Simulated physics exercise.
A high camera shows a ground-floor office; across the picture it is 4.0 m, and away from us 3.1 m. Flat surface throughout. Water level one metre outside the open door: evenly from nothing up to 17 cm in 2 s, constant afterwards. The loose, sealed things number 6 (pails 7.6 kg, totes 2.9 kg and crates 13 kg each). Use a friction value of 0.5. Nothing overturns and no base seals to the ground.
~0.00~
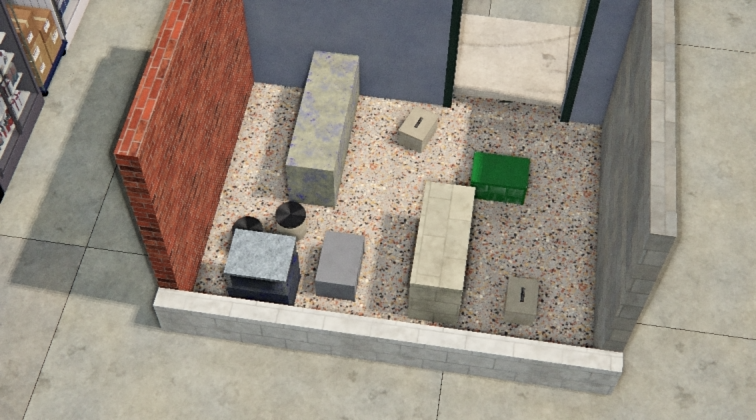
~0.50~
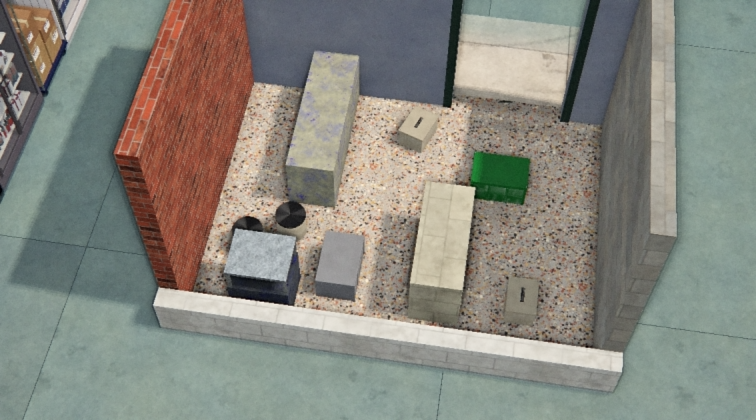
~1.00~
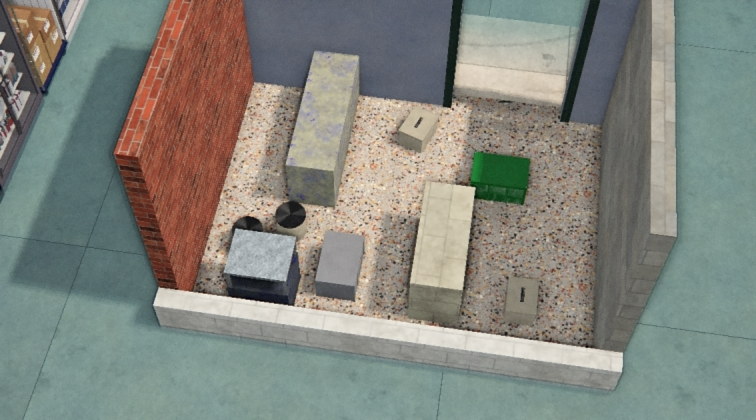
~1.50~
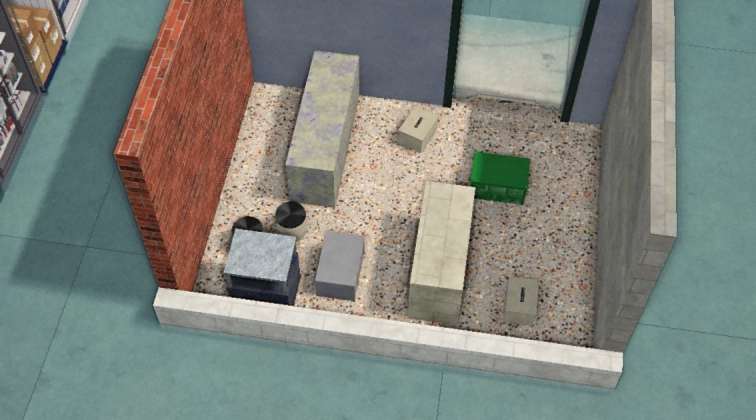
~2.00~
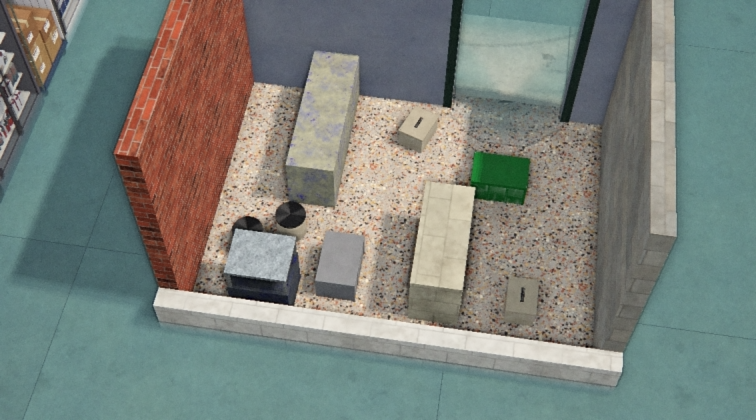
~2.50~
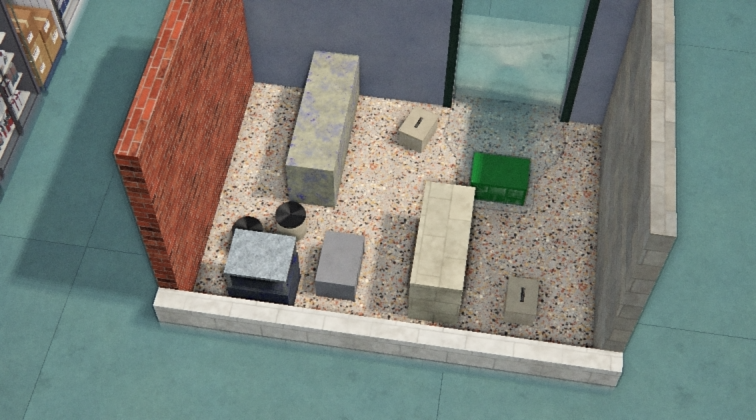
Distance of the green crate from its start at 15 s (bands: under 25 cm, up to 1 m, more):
More than 1 m.
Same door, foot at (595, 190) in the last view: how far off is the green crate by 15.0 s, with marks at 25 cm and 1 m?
Note: Green crate displaced a long way.
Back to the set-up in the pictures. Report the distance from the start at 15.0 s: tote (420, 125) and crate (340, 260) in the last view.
Respectively 30 and 40 centimetres.
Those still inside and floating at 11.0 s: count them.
Tally: 4 of them.
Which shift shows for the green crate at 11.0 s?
140 cm or so by then.
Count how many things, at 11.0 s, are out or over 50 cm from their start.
I get 2.
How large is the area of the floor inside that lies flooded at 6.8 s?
Roughly 10.0 m2.
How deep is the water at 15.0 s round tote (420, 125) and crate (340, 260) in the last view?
Around 8 cm and 13 cm.
After 3.5 s the green crate is near (500, 223), 0.7 m from its start, aground; 0 afloat.
After 6.8 s the green crate is near (486, 278), 1.4 m from its start, afloat; 3 afloat.
After 11.0 s the green crate is near (485, 272), 1.3 m from its start, afloat; 4 afloat.
After 15.0 s the green crate is near (485, 271), 1.3 m from its start, afloat; 6 afloat.
